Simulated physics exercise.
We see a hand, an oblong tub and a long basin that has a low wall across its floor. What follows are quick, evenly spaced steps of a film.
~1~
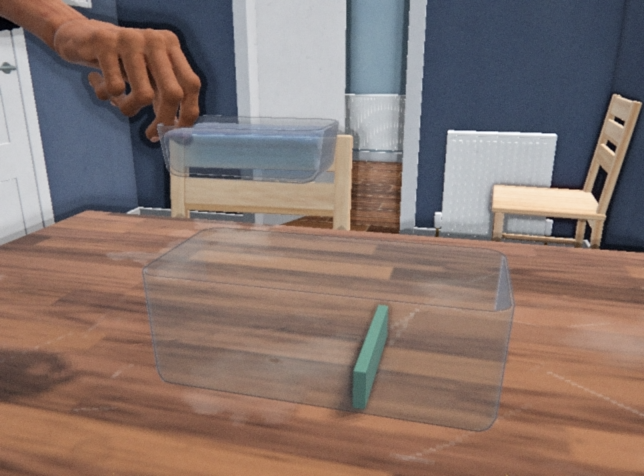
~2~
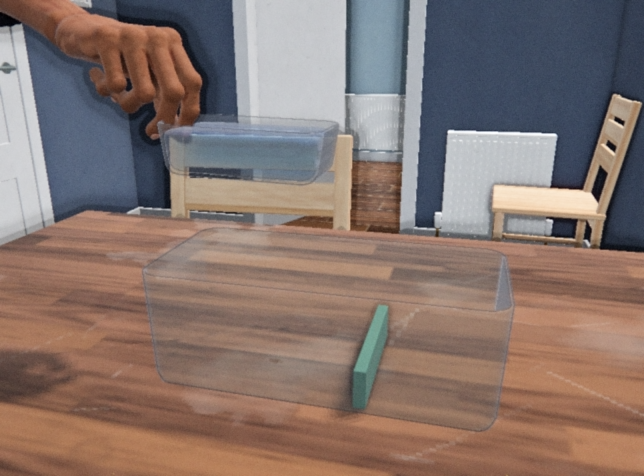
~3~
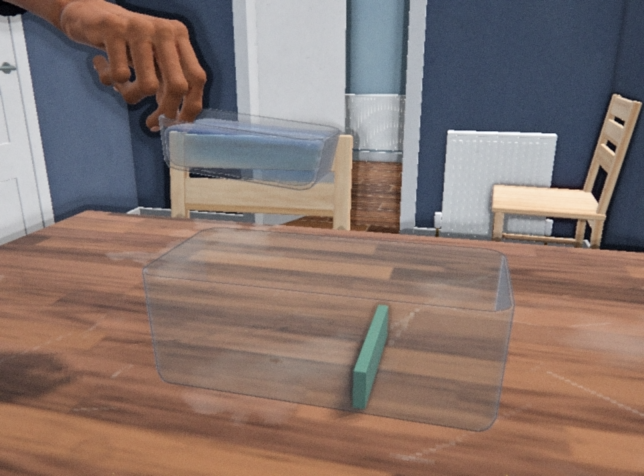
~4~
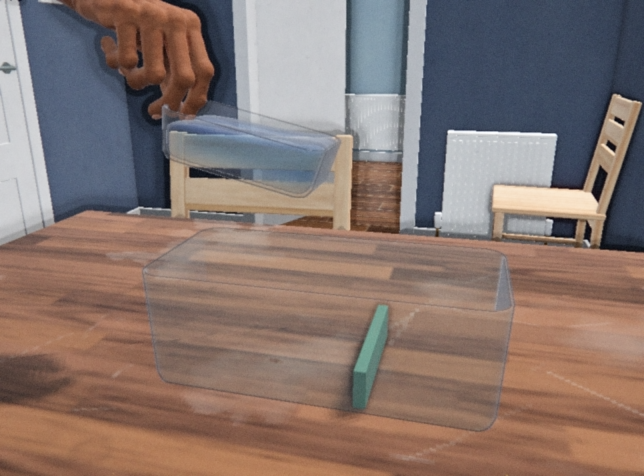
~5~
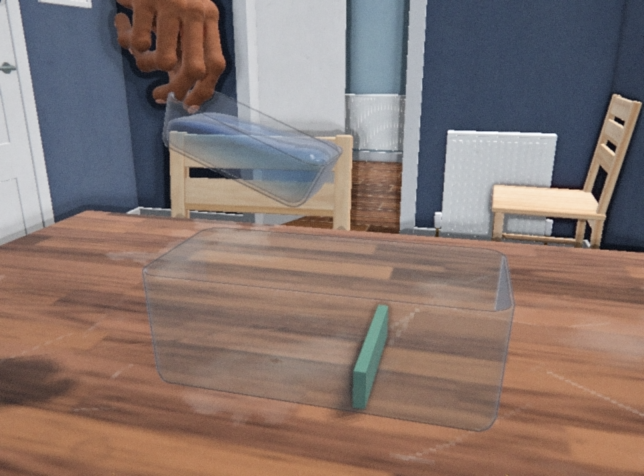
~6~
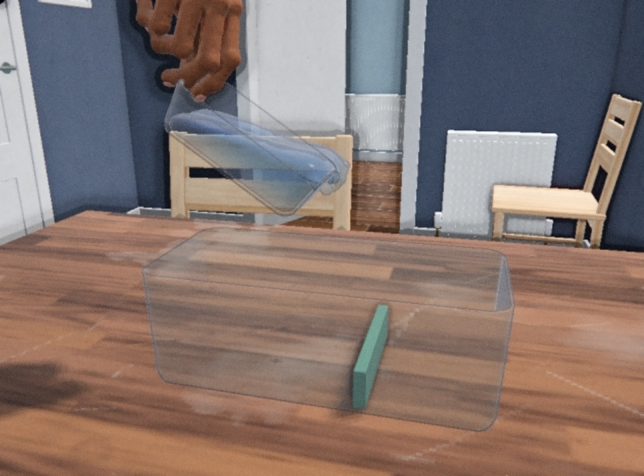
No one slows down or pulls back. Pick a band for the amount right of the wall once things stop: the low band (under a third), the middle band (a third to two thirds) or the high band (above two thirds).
The middle band.
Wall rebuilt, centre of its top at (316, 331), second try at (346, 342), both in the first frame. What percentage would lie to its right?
In order, some 85 and 70 in a hundred.
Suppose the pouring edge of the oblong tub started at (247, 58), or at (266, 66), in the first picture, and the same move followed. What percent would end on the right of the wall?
First about 10, then 10 per cent.
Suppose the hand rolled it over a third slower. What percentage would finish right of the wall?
Around 70 in a hundred.
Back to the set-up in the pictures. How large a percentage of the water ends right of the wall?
About 55 per cent.
A moment on, the oblong tub is tipped on its side and 3 per cent is still to pour, 33 is left of the wall and 51 right of it.
Next, the oblong tub is tipped right over and 0 per cent is still to pour, 41 is left of the wall and 53 right of it.
Then the oblong tub is tipped right over and 0 per cent is still to pour, 46 is left of the wall and 53 right of it.
Later the oblong tub is tipped right over and 0 per cent is still to pour, 46 is left of the wall and 53 right of it.
In the end 46 per cent lies left of the wall, 52 right of it and 2 outside.
